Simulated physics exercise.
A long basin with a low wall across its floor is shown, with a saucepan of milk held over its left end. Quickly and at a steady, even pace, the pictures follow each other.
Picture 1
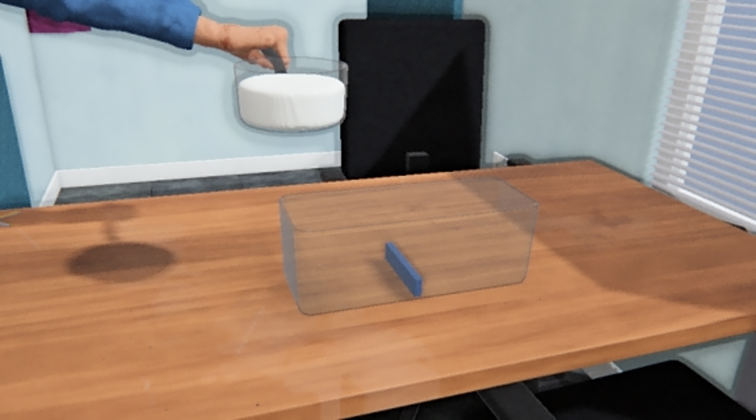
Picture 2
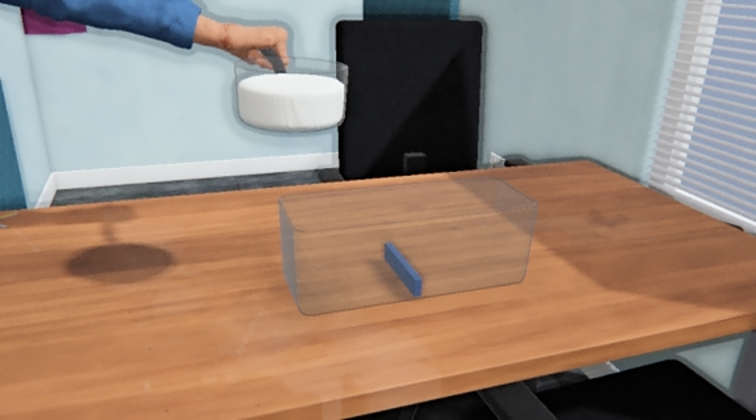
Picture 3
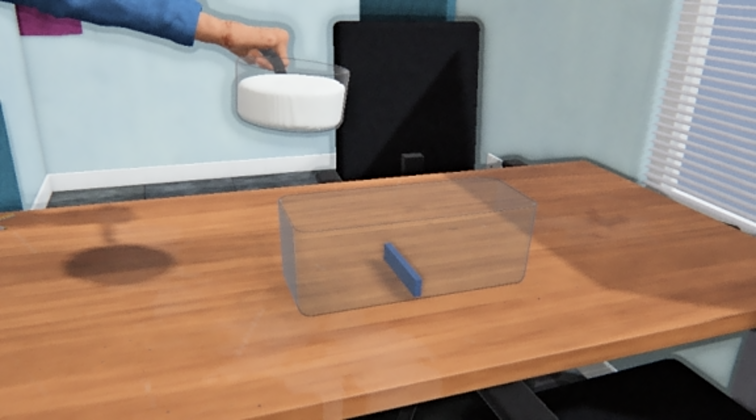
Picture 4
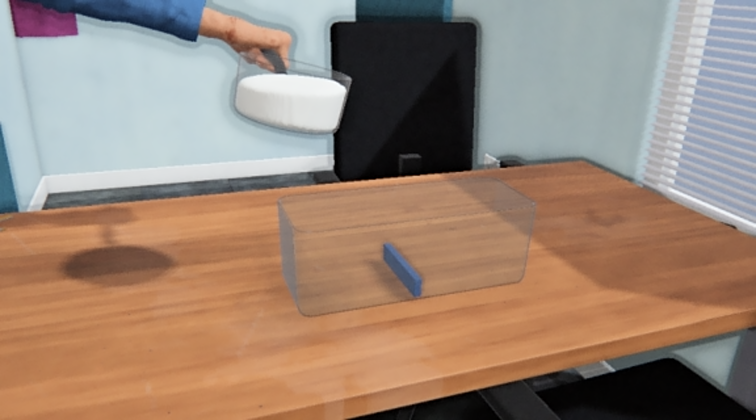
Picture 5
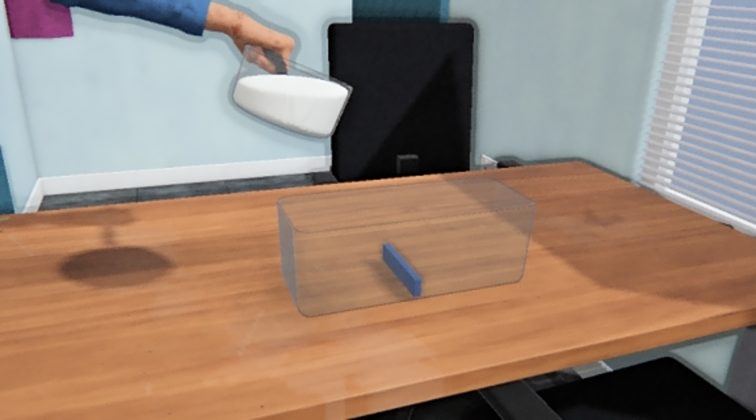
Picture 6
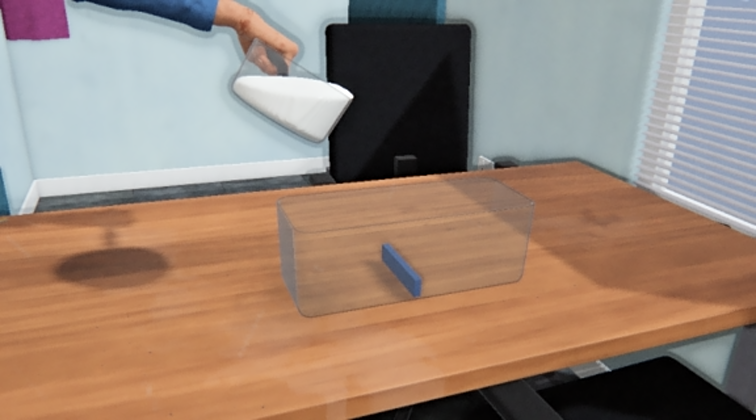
In a room with a wooden table, a hand tilting a saucepan of milk rightward above a clear basin with a low blue wall.
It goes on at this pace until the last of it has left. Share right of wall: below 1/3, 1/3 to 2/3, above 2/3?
Once it settles, the part right of the wall is below a third, I'd say.
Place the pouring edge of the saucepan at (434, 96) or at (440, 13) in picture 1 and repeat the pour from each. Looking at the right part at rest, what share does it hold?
Roughly 80 percent on the first try and 80 percent on the second.
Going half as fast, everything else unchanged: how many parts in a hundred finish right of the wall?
I'd say close to 30 %.
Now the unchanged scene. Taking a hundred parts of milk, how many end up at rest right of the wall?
It works out to around 20 percent.
A moment on, the saucepan is tipped on its side and 28 per cent is still to pour, 19 is left of the wall and 0 right of it.
Next, the saucepan is tipped right over and 6 per cent is still to pour, 78 is left of the wall and 6 right of it.
Then the saucepan is tipped right over and 1 per cent is still to pour, 81 is left of the wall and 14 right of it.
Later the saucepan is tipped right over and 0 per cent is still to pour, 77 is left of the wall and 20 right of it.
In the end 77 per cent lies left of the wall, 20 right of it and 3 outside.
